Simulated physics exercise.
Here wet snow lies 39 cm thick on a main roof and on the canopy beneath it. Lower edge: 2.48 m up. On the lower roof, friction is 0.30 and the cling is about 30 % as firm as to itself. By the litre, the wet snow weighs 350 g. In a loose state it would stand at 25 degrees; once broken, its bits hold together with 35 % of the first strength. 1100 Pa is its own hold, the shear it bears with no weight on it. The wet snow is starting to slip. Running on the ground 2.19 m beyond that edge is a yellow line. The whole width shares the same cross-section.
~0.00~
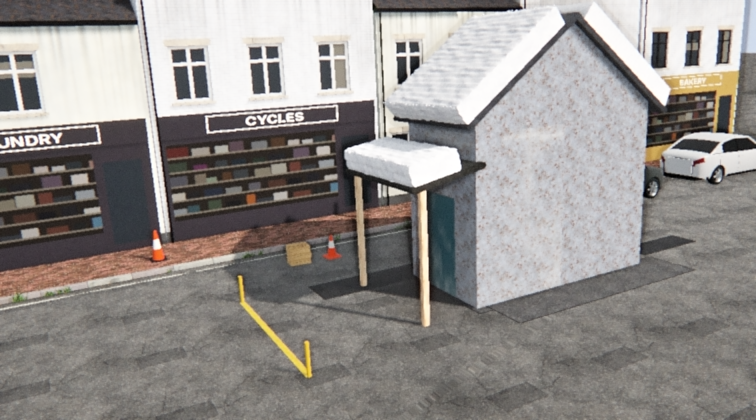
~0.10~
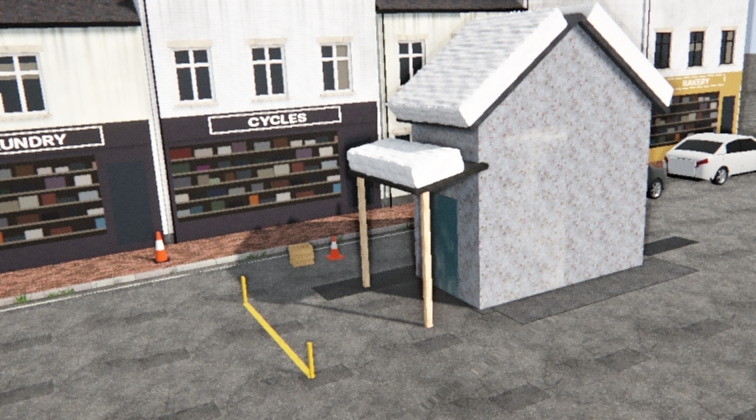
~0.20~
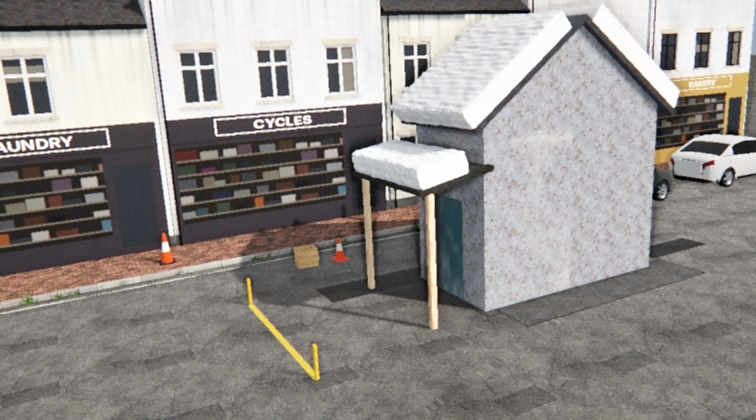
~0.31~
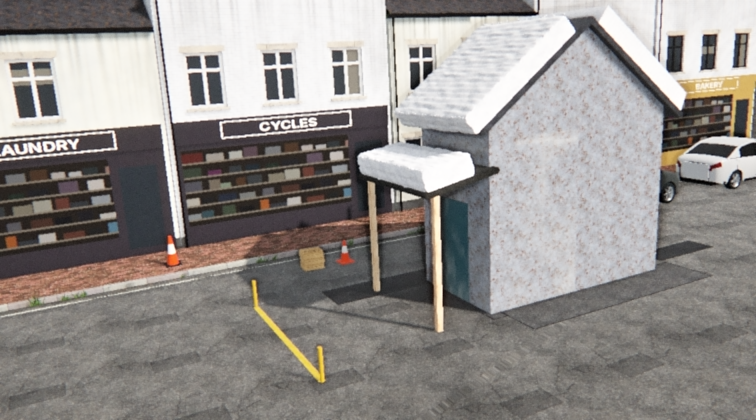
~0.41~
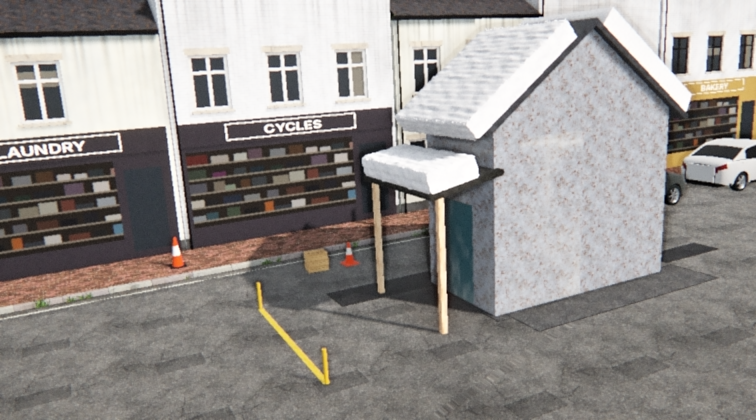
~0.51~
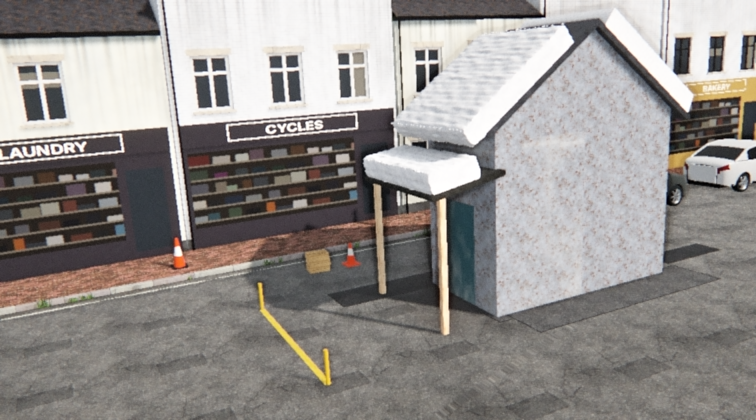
A small grey stone-textured building with thick white snow on its pitched roof and lower canopy stands on grey paving, seen from a raised angle across the street. Behind it are white-and-dark shopfronts, one marked CYCLES, with orange cones, a box, a yellow rail at left and a white car at right. The roof snow slides slightly down the left slope as the view drifts gently left.
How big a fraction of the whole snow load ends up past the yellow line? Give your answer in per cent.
14 %.
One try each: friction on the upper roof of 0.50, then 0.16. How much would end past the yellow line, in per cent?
1 %, then 30 %.
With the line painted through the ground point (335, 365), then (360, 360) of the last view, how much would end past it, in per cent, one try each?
Roughly 25 per cent and roughly 40 per cent.
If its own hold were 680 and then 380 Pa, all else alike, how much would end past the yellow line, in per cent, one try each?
In that order: 25 %, 35 %.
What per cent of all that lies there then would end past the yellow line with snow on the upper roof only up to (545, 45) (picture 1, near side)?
In that case some 2 per cent.
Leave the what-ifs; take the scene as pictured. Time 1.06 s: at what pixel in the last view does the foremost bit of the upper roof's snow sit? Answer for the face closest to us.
Around (428, 155).
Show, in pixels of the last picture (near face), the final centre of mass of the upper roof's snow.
You'll find it around (360, 338).
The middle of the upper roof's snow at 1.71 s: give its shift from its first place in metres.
Straight-line shift: Roughly 2.8 m.
After 1.06 s, none is below the lower edge and 0 % is past the line.
After 1.71 s, 27 % is below the lower edge and 0 % is past the line.
After 2.35 s, 69 % is below the lower edge and 5 % is past the line.
After 3.00 s, 85 % is below the lower edge and 15 % is past the line.
After 4.10 s, 86 % is below the lower edge and 14 % is past the line.
